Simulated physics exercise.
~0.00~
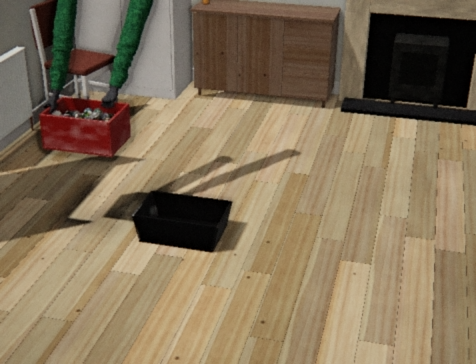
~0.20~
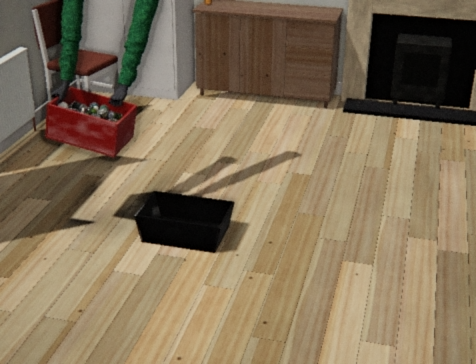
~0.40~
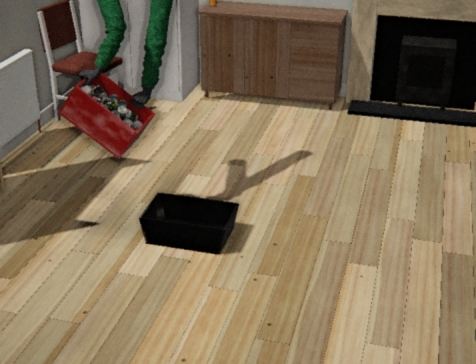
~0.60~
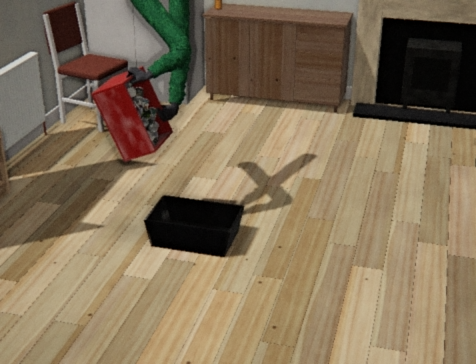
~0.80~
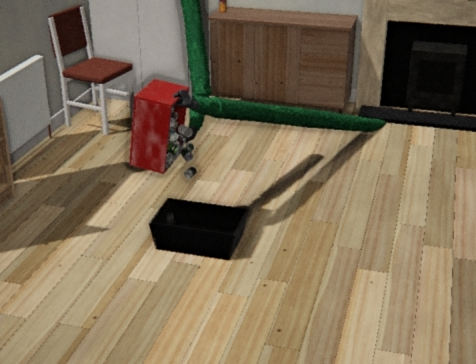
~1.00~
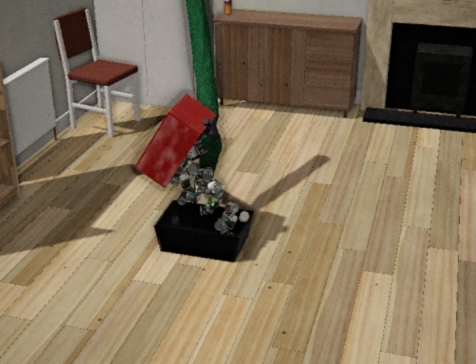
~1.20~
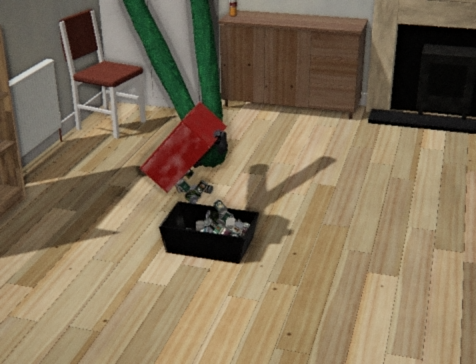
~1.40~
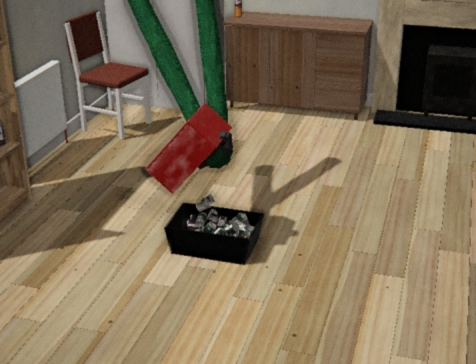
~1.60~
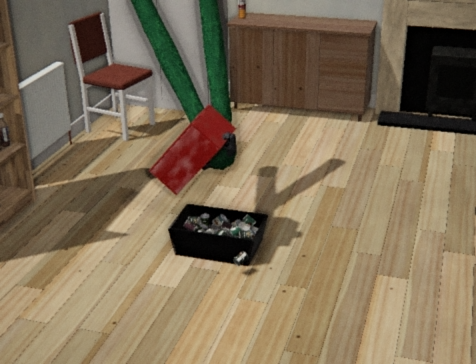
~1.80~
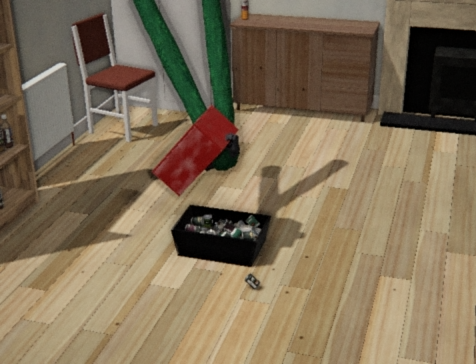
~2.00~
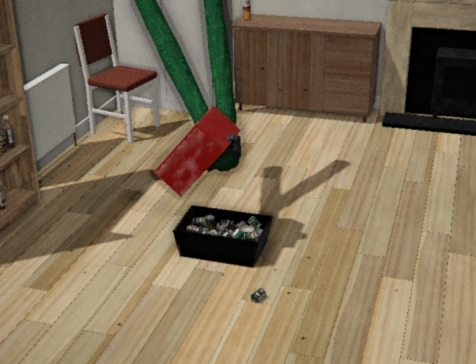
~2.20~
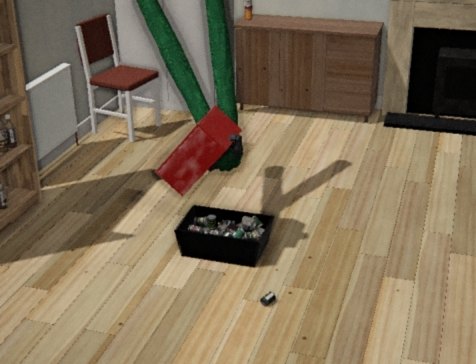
Red box tipping over and pouring small tins into a black tub on a wooden floor, one tin landing outside it.
